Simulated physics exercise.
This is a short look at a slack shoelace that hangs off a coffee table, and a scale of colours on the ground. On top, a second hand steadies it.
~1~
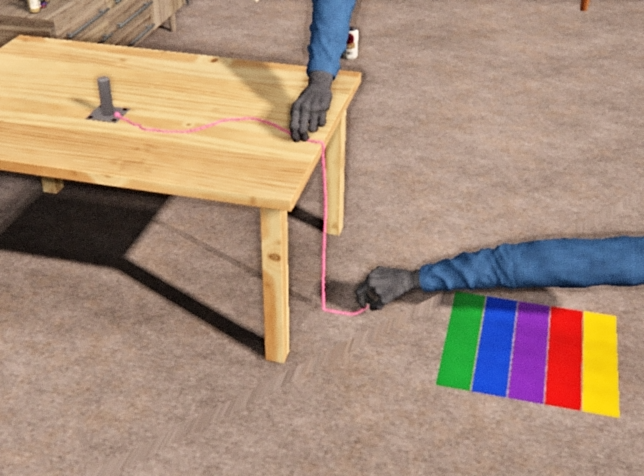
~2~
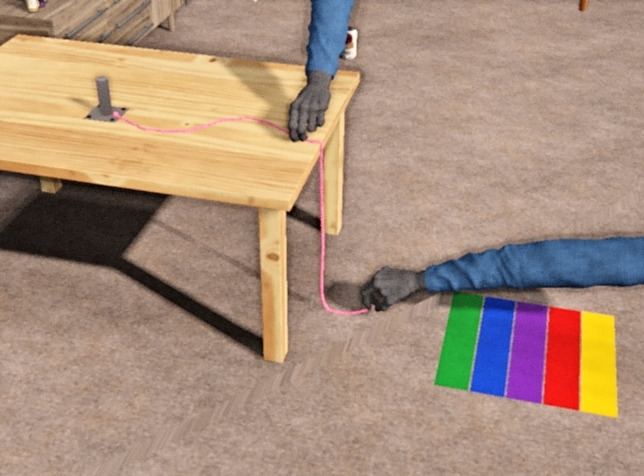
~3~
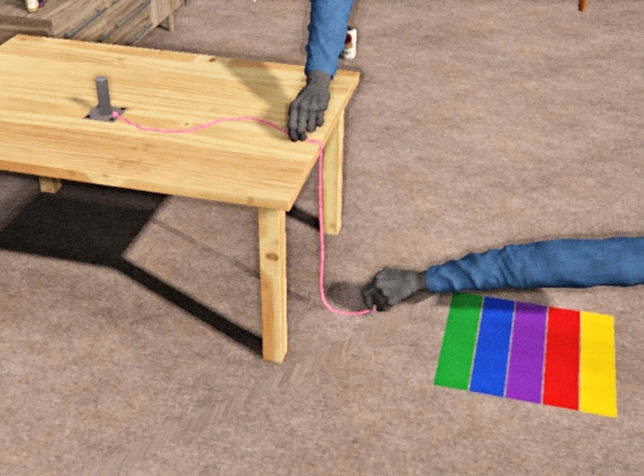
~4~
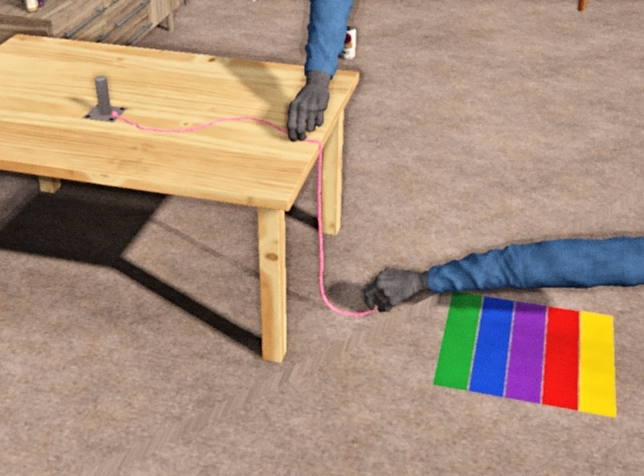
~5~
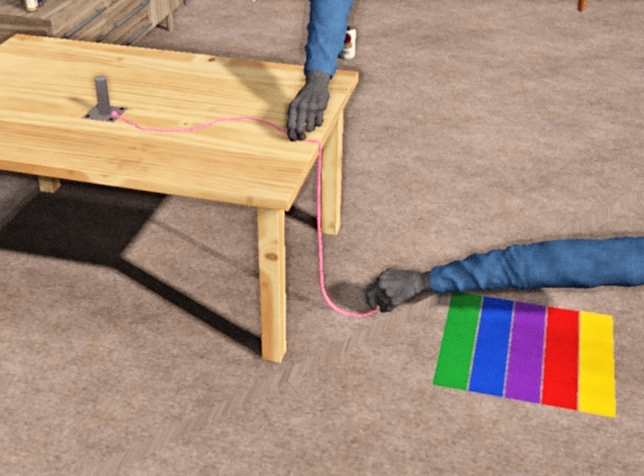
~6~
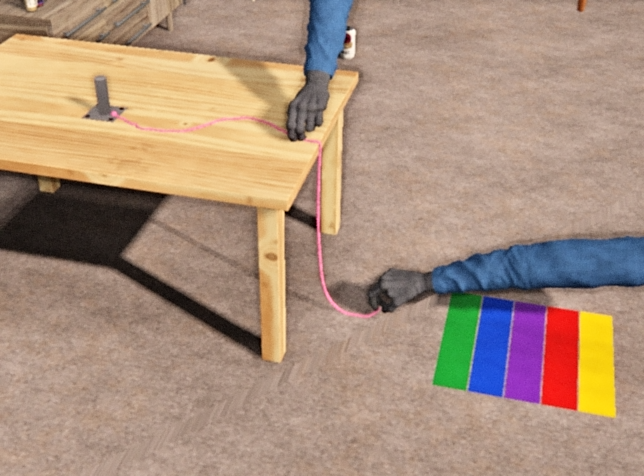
In this clip, a pink shoelace runs across a wooden coffee table under one gloved hand and hangs off the edge, while another gloved hand holding its lower end shifts very slightly right near a striped colour scale.
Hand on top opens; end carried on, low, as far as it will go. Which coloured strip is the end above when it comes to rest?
The purple one.
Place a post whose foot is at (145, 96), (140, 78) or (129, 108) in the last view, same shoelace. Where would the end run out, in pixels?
Estimated pixels per try: (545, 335); (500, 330); (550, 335).
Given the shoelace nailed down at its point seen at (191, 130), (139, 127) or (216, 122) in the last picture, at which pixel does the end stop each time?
For the three tries you'd see (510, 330), (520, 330) and (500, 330).
Soon after, end near (463, 322); over green.
Then, end near (504, 329); over blue.
At full stretch, end near (527, 333); over purple. It gets as far as the purple strip.
